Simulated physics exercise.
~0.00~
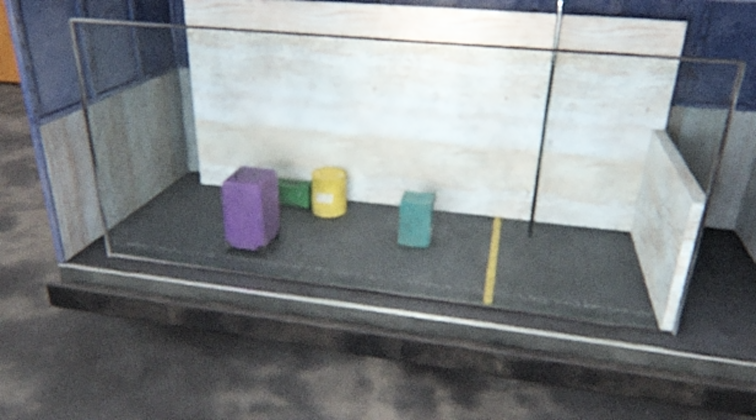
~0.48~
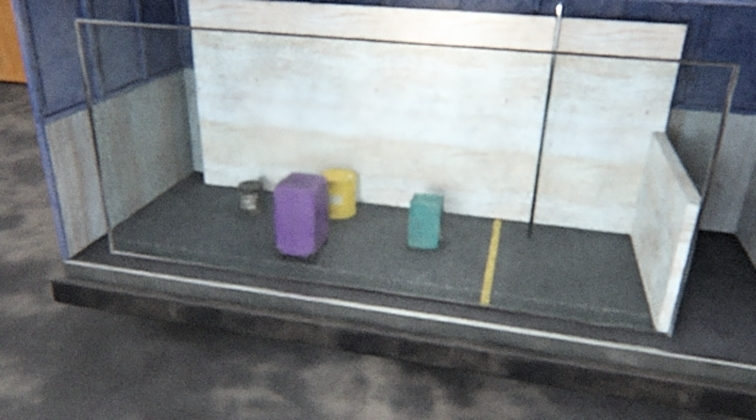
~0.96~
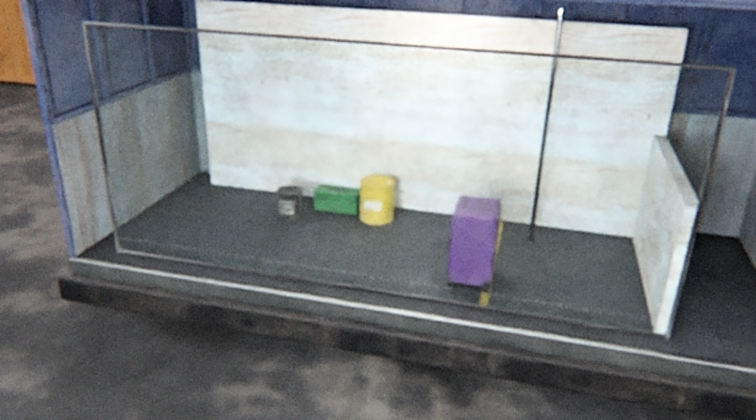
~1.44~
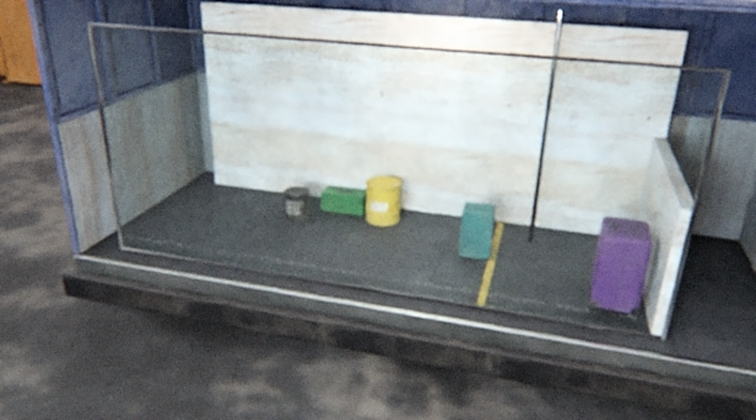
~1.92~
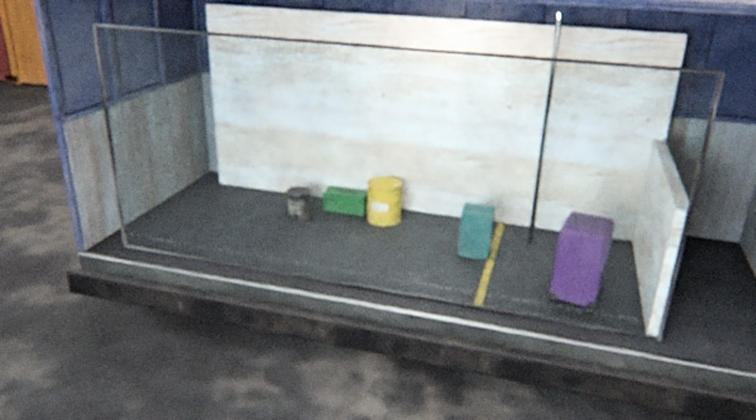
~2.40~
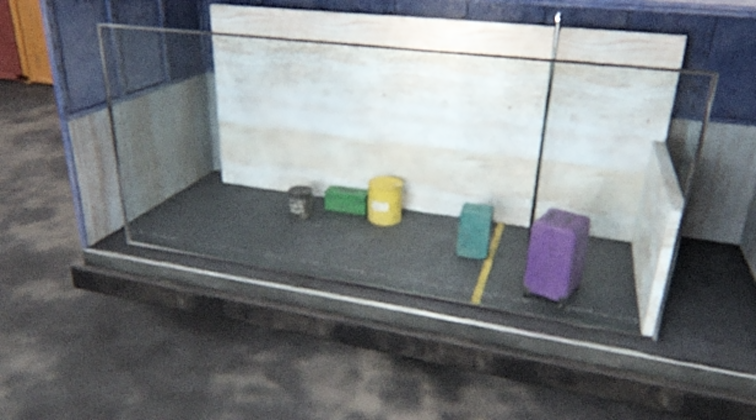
Purple case sliding right past smaller objects and a yellow line, then drifting back left, staying upright beside the teal block.
